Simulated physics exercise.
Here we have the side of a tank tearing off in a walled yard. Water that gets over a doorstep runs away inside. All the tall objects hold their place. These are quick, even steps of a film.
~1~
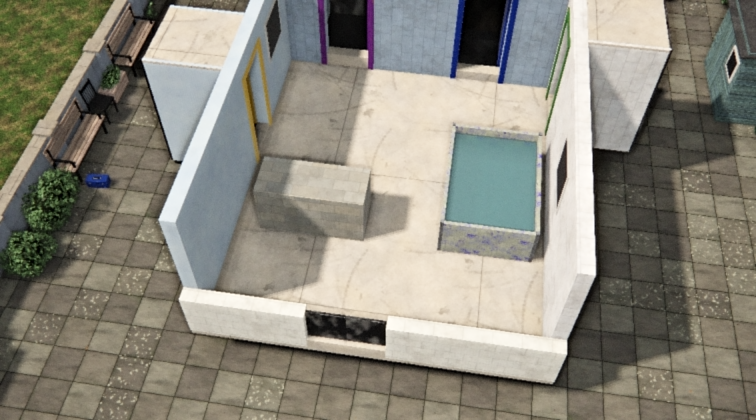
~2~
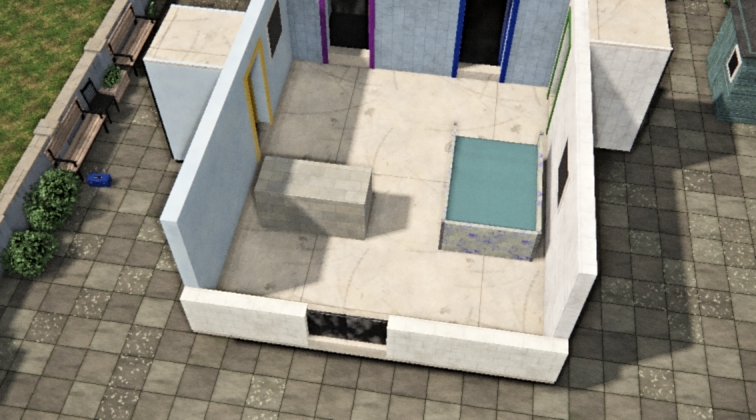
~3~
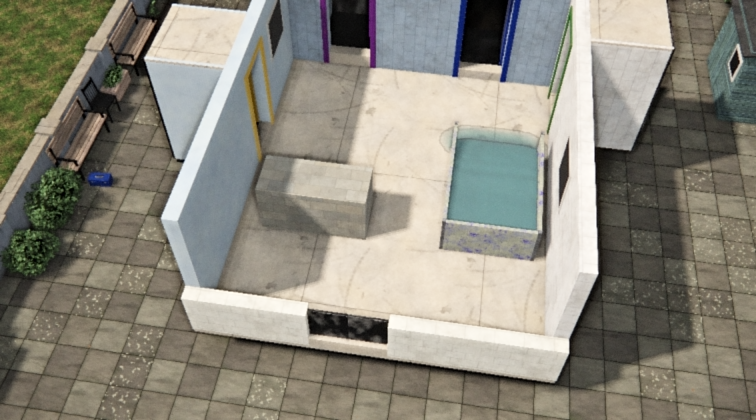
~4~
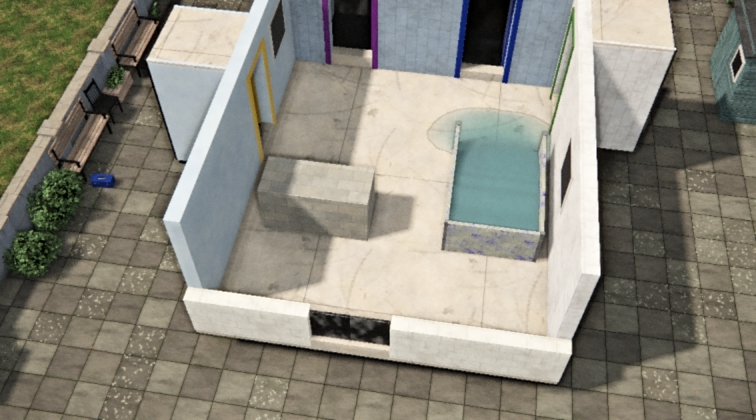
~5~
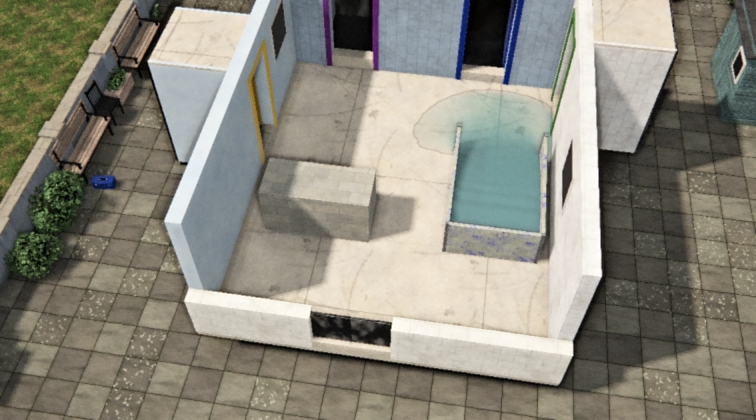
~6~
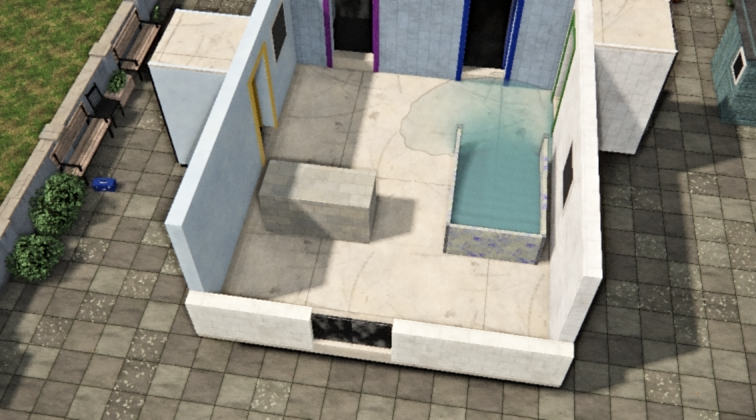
In a walled yard, water pours from a tank's far side and spreads across the pale floor.
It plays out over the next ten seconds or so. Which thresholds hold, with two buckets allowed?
One by one: The blue door floods; the purple door holds within the limit; the yellow door floods; the green door floods.
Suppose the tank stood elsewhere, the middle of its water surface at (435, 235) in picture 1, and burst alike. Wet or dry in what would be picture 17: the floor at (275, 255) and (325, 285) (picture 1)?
As listed: Dry, dry.
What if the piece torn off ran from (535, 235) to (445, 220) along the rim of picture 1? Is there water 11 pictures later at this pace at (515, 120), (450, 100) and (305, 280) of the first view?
In turn: Dry, dry, wet.
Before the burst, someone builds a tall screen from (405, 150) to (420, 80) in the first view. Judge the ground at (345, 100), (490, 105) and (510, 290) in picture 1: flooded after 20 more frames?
In that order: Wet, under water, dry.
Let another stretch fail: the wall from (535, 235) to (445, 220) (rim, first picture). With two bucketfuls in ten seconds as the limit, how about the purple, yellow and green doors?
In short: Purple lets less in, yellow holds, green lets less in.
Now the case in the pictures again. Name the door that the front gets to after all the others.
Last comes the yellow-painted one.
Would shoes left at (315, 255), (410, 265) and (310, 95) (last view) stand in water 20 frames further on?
In turn: Free of water, dry, under water.
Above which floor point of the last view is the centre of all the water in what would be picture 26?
At about (439, 130).
A moment on, water covers 20 % of the floor; the blue door over two buckets in, the purple door not reached, the yellow door not reached, the green door wet at the sill, nothing in.
Next, water covers 30 % of the floor; the blue door far over two buckets in, the purple door wet at the sill, nothing in, the yellow door not reached, the green door over two buckets in.
Then, water covers 45 % of the floor; the blue door far over two buckets in, the purple door wet at the sill, nothing in, the yellow door wet at the sill, nothing in, the green door far over two buckets in.
Later, water covers 70 % of the floor; the blue door far over two buckets in, the purple door wet at the sill, nothing in, the yellow door over two buckets in, the green door far over two buckets in.
In the end, water covers 95 % of the floor; the blue door far over two buckets in, the purple door wet at the sill, nothing in, the yellow door over two buckets in, the green door far over two buckets in.
